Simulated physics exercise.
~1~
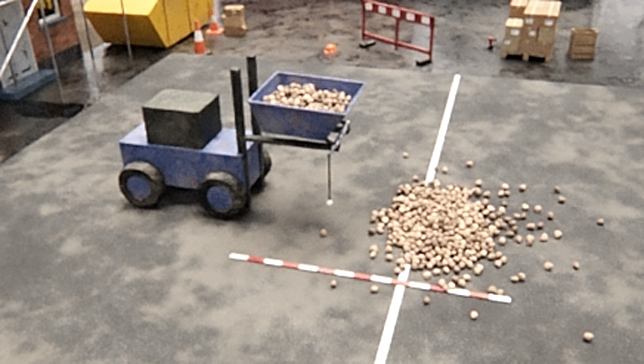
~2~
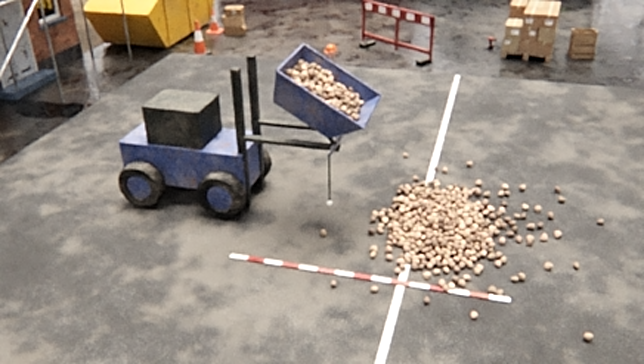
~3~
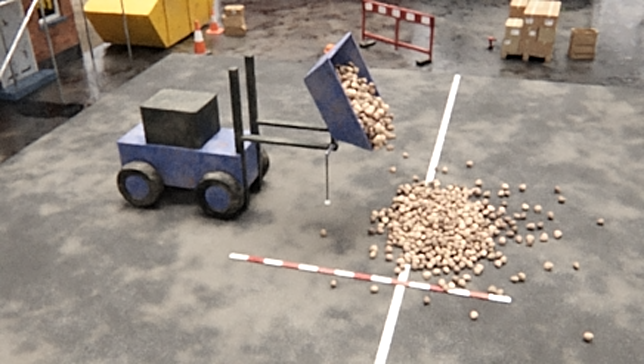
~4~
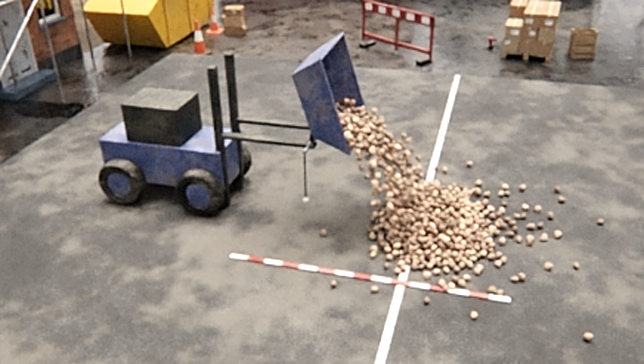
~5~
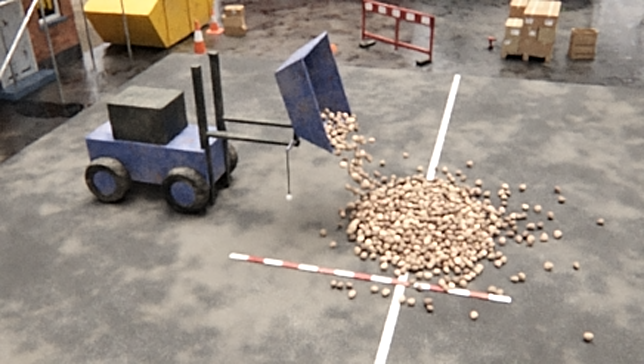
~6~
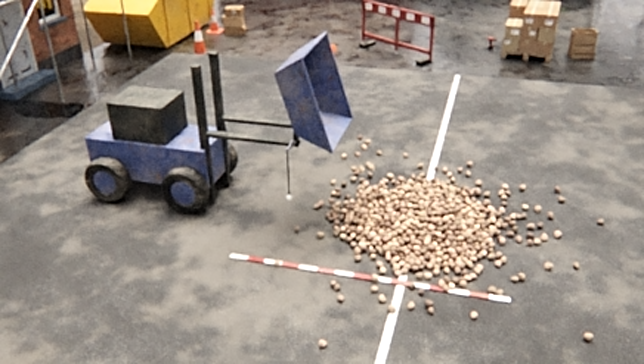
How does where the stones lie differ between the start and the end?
At the start some stones are up in the blue skip and the rest lie in a heap across the white line. At the end they are all on the ground in one bigger heap that reaches further left.
